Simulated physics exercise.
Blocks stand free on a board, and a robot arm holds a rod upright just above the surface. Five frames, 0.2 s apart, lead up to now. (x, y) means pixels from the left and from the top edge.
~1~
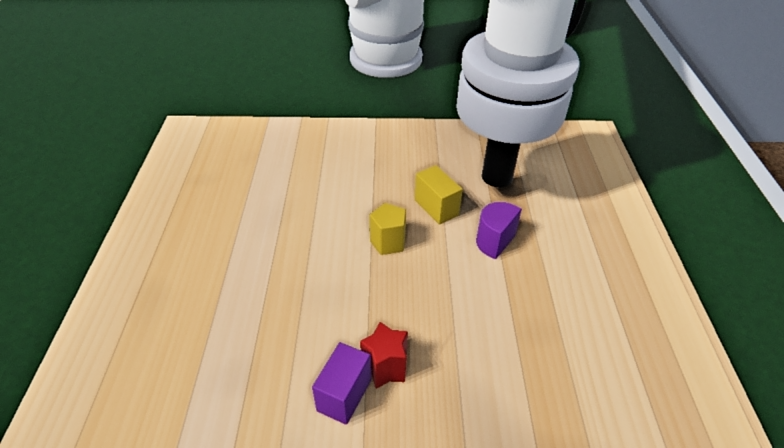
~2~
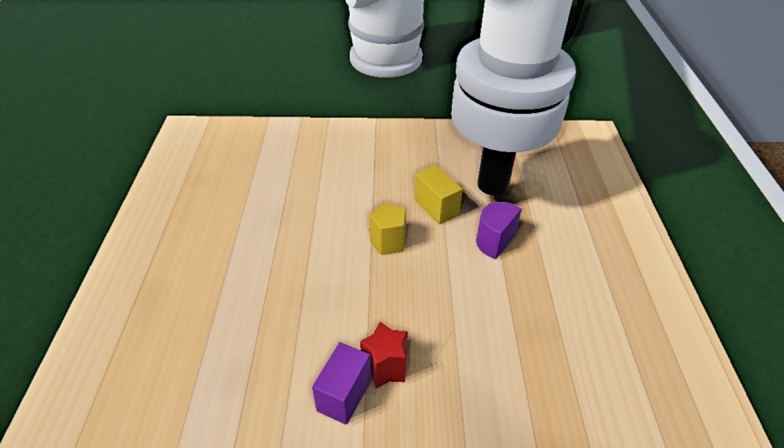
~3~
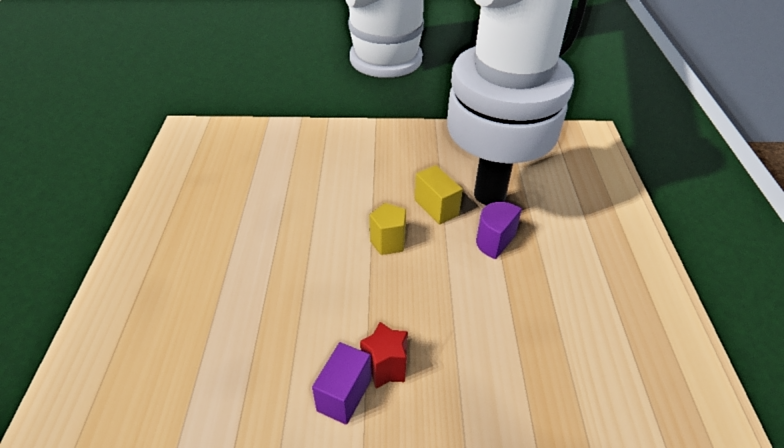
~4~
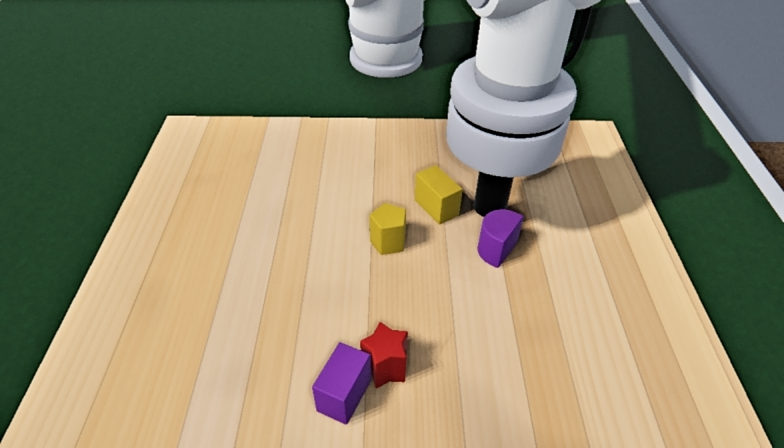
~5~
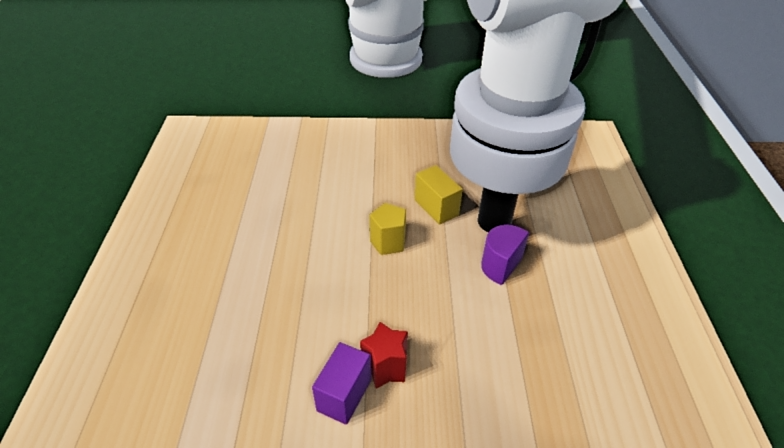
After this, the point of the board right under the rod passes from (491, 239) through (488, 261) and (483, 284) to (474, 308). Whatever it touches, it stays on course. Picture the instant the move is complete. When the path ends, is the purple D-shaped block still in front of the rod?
I expect not.
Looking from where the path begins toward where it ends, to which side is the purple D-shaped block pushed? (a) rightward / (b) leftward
Letter b.
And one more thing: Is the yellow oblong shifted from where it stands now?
My answer is no.
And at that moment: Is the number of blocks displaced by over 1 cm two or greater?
No, that is not what happens.
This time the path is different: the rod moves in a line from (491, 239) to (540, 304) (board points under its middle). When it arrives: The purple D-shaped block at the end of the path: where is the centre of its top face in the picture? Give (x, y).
Just about (527, 301).
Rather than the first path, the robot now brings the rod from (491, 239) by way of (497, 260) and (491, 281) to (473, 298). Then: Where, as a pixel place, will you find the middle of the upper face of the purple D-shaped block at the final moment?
I'd say the purple D-shaped block ends with its top centre at (515, 291).
On the path given first. Halfway along, rod at (489, 256); purple D-shaped block at (512, 274), turned 25° anticlockwise.
At the end, rod at (477, 292); yellow oblong not moved; purple D-shaped block at (520, 299), turned 60° anticlockwise.
